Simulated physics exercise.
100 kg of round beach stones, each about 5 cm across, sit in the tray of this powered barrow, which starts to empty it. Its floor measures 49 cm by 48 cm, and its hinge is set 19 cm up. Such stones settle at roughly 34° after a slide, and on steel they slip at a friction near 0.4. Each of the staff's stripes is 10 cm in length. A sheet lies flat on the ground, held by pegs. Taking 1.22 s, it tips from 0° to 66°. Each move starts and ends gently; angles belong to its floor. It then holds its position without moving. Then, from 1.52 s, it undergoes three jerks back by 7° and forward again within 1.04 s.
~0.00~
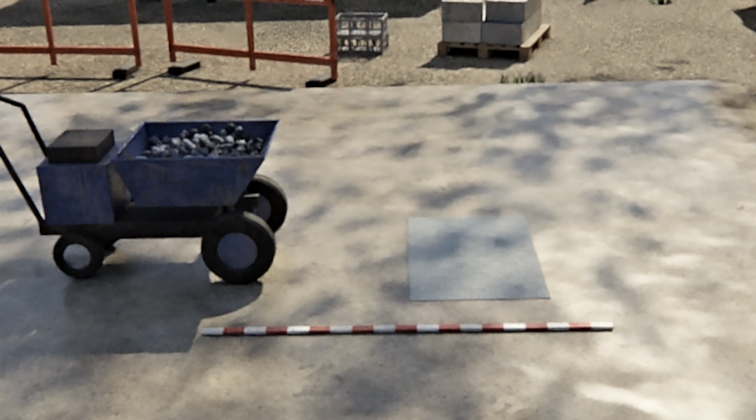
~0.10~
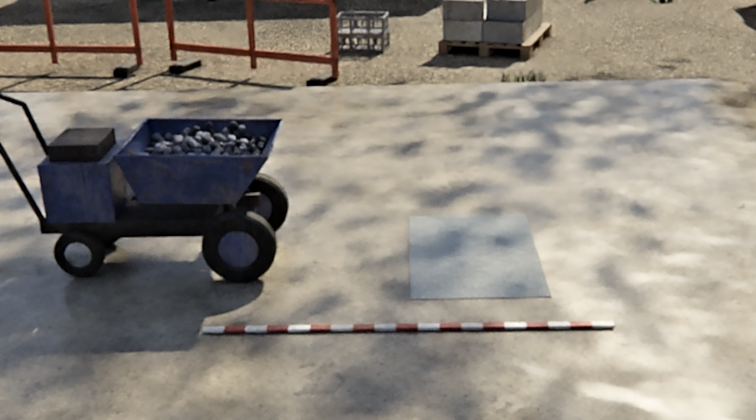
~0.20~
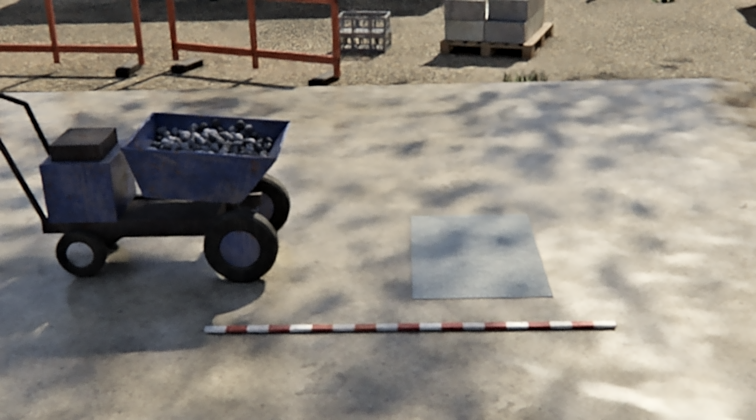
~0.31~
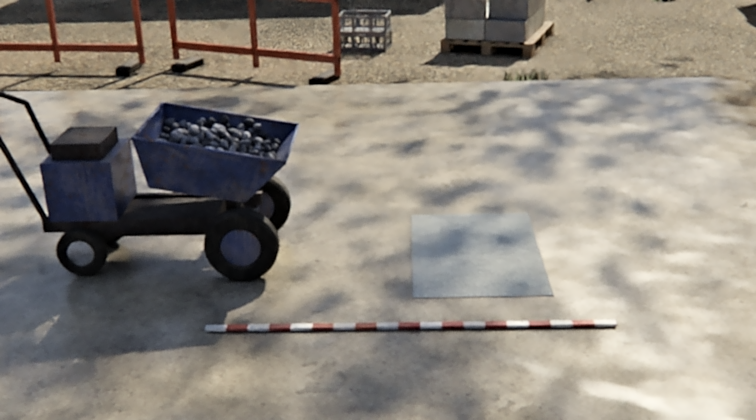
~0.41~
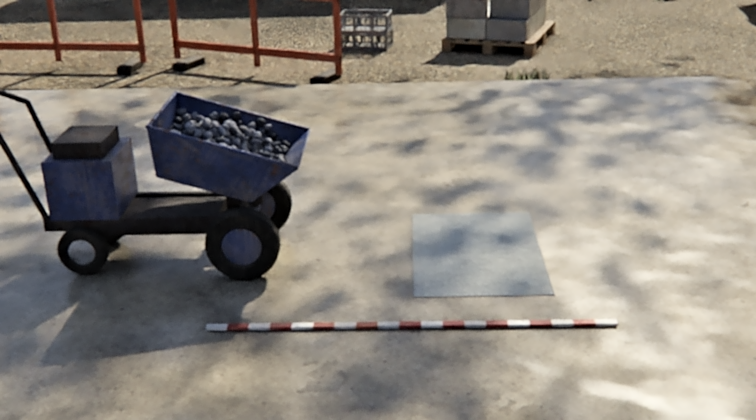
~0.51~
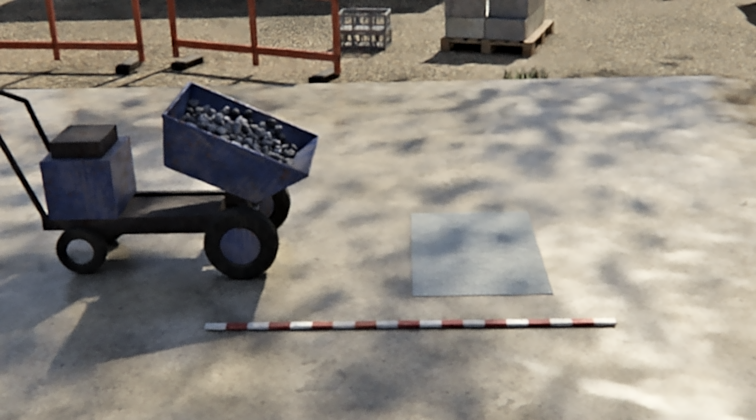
We see a blue tray full of grey stones on a wheeled barrow, beside a flat sheet and a red-and-white striped staff; the tray tilts steadily, its left end rising and its right lip lowering.
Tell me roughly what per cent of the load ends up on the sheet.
Around 25 out of 100.
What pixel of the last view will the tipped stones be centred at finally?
Look at roughly (385, 246).
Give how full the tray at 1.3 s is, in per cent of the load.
I'd say it's holding near 65 per cent.
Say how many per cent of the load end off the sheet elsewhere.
Something like 5 out of every hundred parts of the load ends up there.
After 0.9 s the floor is at 56°; 100 % in the tray; the foremost stones are at (332, 189).
After 1.3 s the floor is at 66°; 66 % in the tray, 32 % short of the sheet, 3 % on the sheet; the foremost stones are at (425, 256).
After 3.0 s the floor is at 66°; 6 % in the tray, 65 % short of the sheet, 26 % on the sheet, 3 % off the sheet elsewhere; the foremost stones are at (558, 249).
After 5.0 s the floor is at 66°; 0 % in the tray, 71 % short of the sheet, 26 % on the sheet, 3 % off the sheet elsewhere; the foremost stones are at (558, 249).
